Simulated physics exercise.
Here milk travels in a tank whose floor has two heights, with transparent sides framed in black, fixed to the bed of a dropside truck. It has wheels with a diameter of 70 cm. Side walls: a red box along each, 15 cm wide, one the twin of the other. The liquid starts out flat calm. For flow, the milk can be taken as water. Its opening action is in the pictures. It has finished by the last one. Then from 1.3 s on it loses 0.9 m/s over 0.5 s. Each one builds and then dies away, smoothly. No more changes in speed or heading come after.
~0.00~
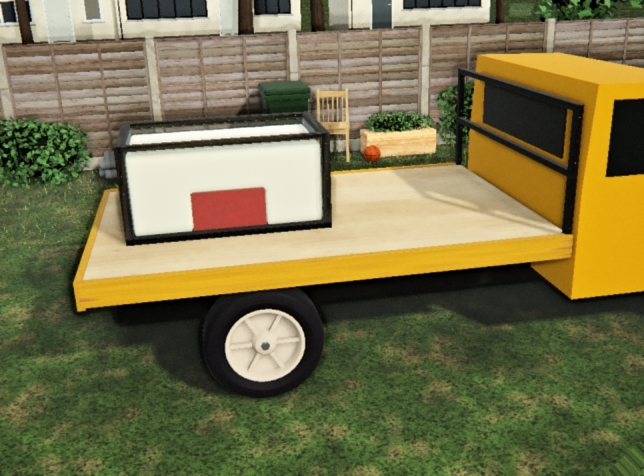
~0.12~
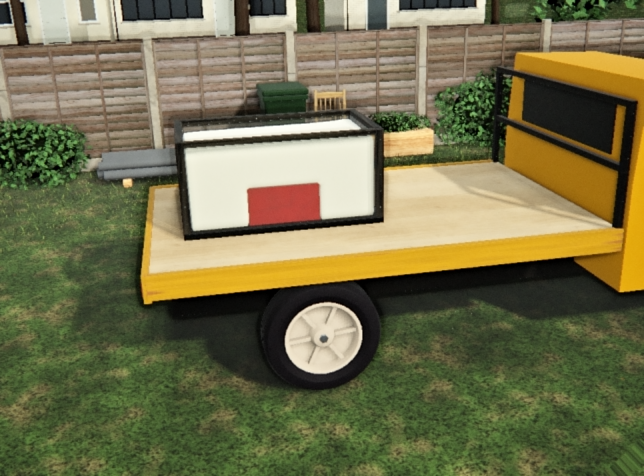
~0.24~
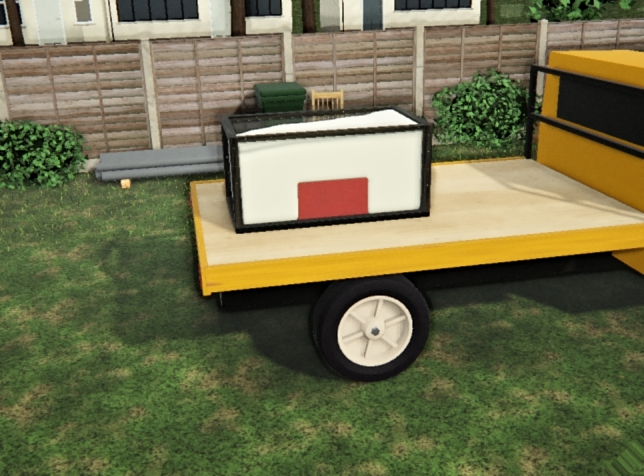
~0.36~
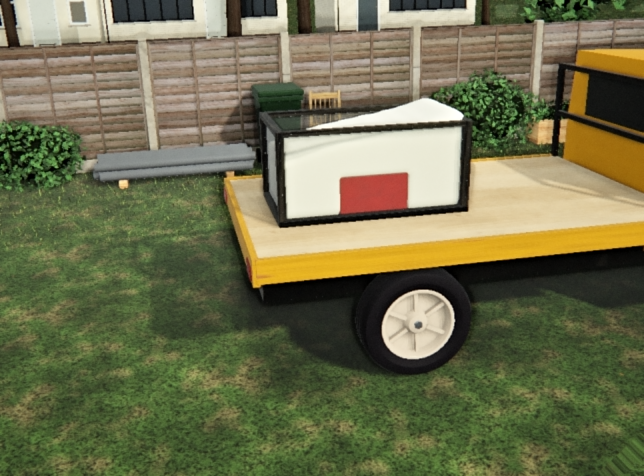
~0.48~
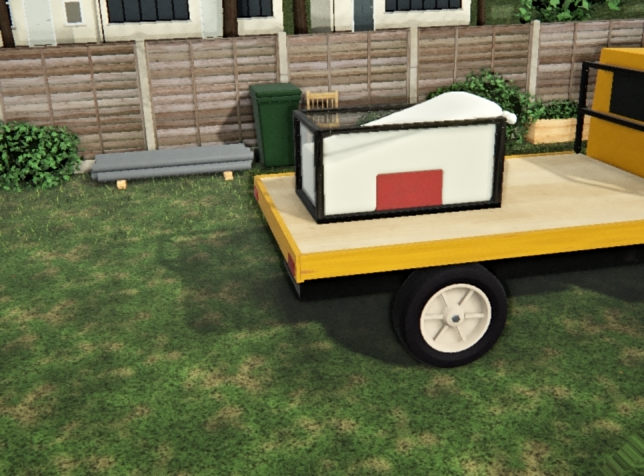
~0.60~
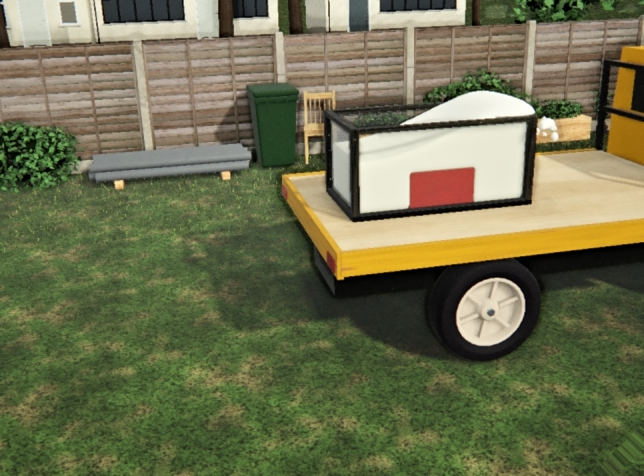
A yellow flatbed truck with a black-framed tank of white milk, a red box on its near side, stands out on a lawn, seen from the side and slightly above. Behind are a wooden fence, pale houses, bushes, a green bin, a chair and grey lengths stacked at left. The truck rolls right, slowing, as the level milk slopes up and bulges above the front rim, the camera barely drifting.
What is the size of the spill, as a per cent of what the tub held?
About 18 per cent.
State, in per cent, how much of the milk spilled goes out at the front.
Roughly 80 percent.
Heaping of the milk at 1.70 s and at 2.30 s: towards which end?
Tilt: Towards the fore end, then towards the fore end.
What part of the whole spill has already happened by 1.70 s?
About 30 percent at that moment.
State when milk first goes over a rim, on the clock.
The first spill happens at roughly 0.7 s.
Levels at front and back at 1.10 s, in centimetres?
Around 40 cm toward the front, with 58 cm behind.
Then, 1.10 s in, the surface is 40 cm up at the front and 59 cm at the back; 4 per cent is out, over the front.
Then, 1.70 s in, the surface is 63 cm up at the front and 34 cm at the back; 6 per cent is out, over the front.
Then, 2.30 s in, the surface is 46 cm up at the front and 38 cm at the back; 15 per cent is out, over the front.
Then, 4.78 s in, 18 per cent is out, over the front, 61 of 334 litres.
